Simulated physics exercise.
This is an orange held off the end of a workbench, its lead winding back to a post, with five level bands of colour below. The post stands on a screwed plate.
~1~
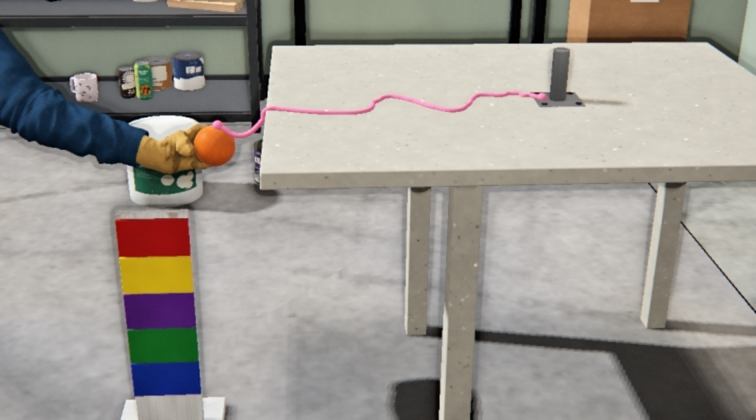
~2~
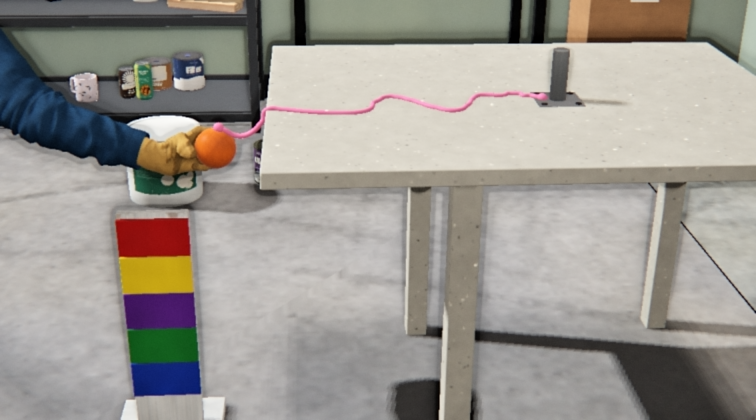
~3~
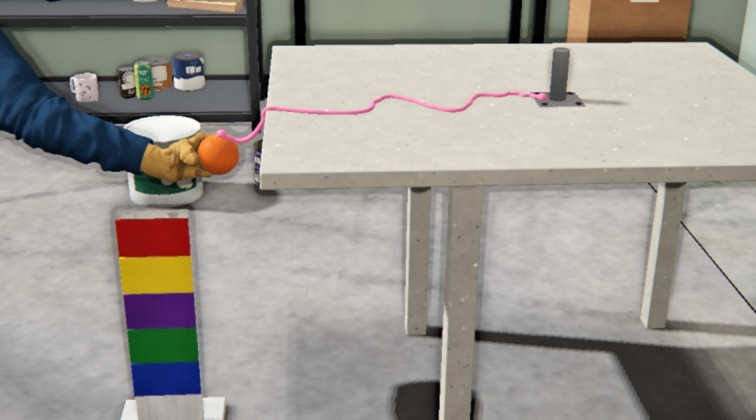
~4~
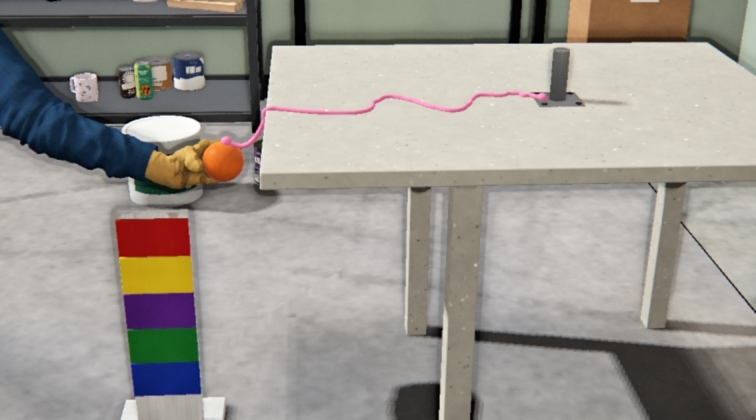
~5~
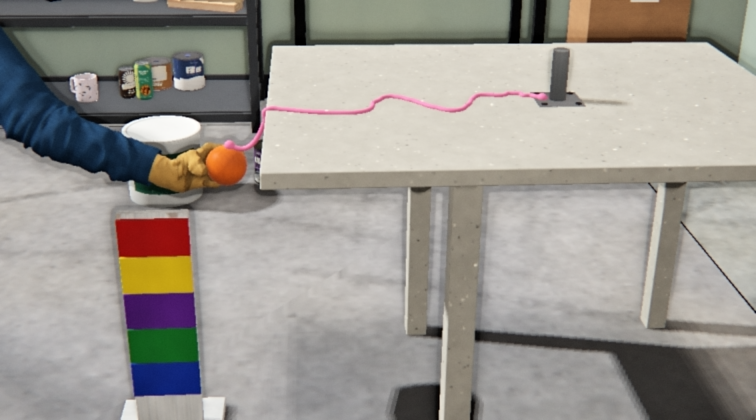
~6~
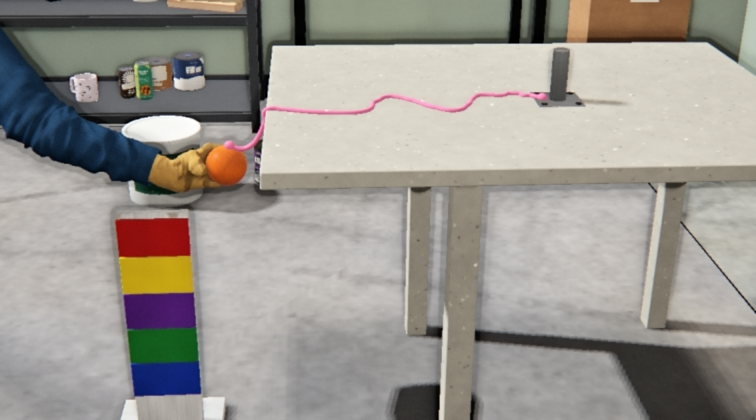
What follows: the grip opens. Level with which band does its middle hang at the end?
Its centre hangs level with the yellow band.
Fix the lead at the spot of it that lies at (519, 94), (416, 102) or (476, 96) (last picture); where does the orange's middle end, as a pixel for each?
About (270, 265), (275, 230) and (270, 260).
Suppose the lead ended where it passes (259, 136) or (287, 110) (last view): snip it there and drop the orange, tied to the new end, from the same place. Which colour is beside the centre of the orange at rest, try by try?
Try by try: Red; no band.
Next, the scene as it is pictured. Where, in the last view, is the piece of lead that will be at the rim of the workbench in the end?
At (358, 113), roughly.
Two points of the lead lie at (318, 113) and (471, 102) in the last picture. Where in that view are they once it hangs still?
The first at (266, 148), the second at (445, 102).
A little later, orange near (270, 263); level with yellow.
Next, orange near (270, 272); level with yellow.
When it is over, orange near (268, 273); level with yellow. Its middle rests at the yellow band.
